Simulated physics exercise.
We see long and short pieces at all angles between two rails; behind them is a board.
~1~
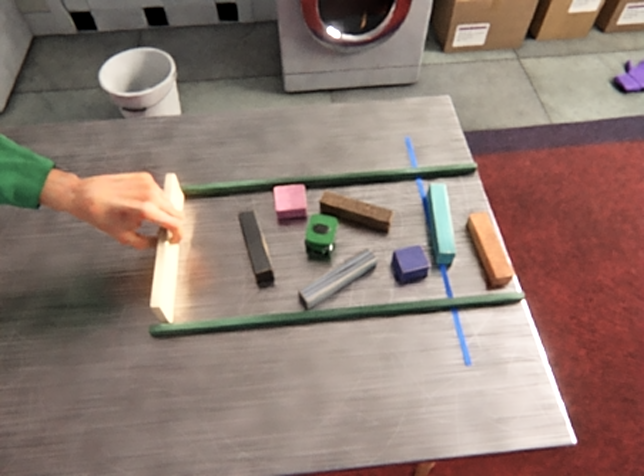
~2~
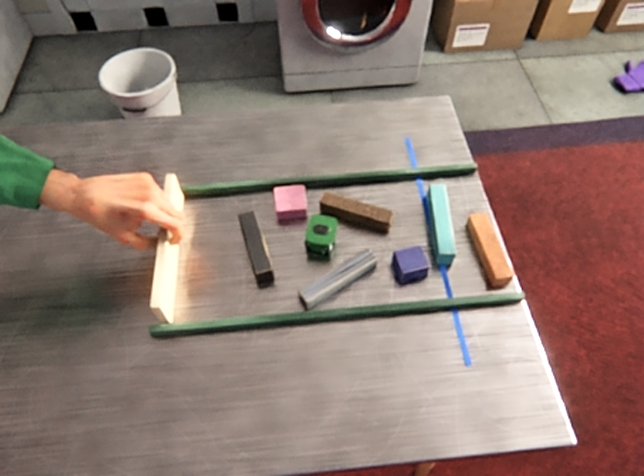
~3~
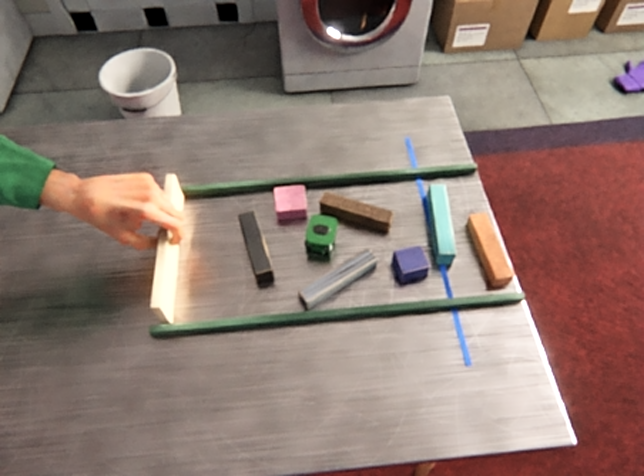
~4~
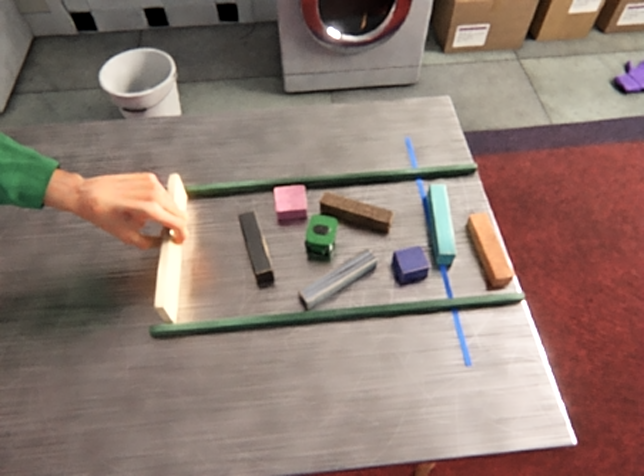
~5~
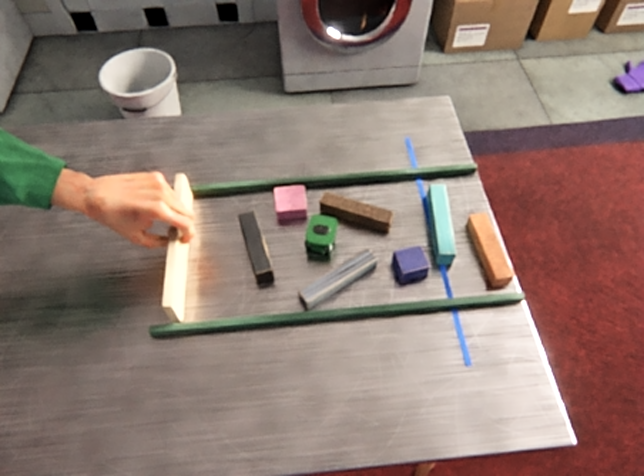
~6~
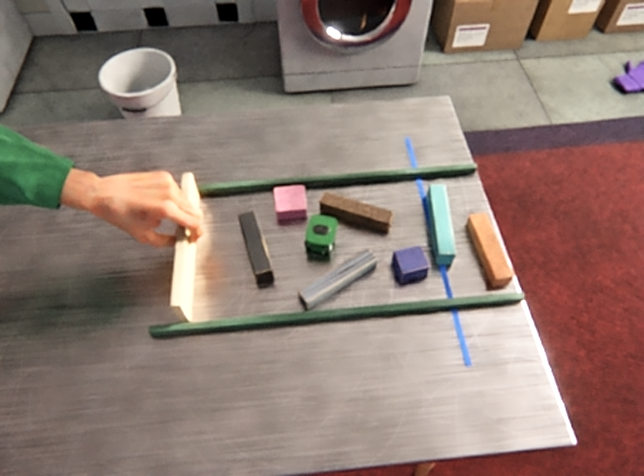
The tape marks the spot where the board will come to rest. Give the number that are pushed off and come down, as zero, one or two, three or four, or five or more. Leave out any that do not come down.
One or two come down.
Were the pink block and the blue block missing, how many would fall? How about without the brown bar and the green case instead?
You'd see 2 fallen, and 1 in the other try.
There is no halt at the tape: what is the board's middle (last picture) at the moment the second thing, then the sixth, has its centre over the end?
It sits around (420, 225) and after that around (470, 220).
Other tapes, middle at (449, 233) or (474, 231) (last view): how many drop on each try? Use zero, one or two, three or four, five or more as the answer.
Number down, tape by tape: Three or four / 5 or more.
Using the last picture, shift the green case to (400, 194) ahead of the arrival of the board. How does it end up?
Result: The green case remains aboard.
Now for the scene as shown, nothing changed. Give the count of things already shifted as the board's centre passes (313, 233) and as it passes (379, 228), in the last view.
So far 5, and 8 at the second.
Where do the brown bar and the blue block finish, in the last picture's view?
You'll find the first one at (487, 214) and the second at (495, 275).
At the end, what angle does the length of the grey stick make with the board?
I'd put it at about 40°.
Soon after, none off yet; orange bar at rest near (489, 248); turquoise bar at rest near (440, 223); blue block at rest near (411, 263).
After that, none off yet; orange bar at rest near (489, 248); turquoise bar moving near (449, 223); blue block displaced about its own width near (430, 270).
In the end, the number that fall off is one or two; gone, turquoise bar and orange bar.
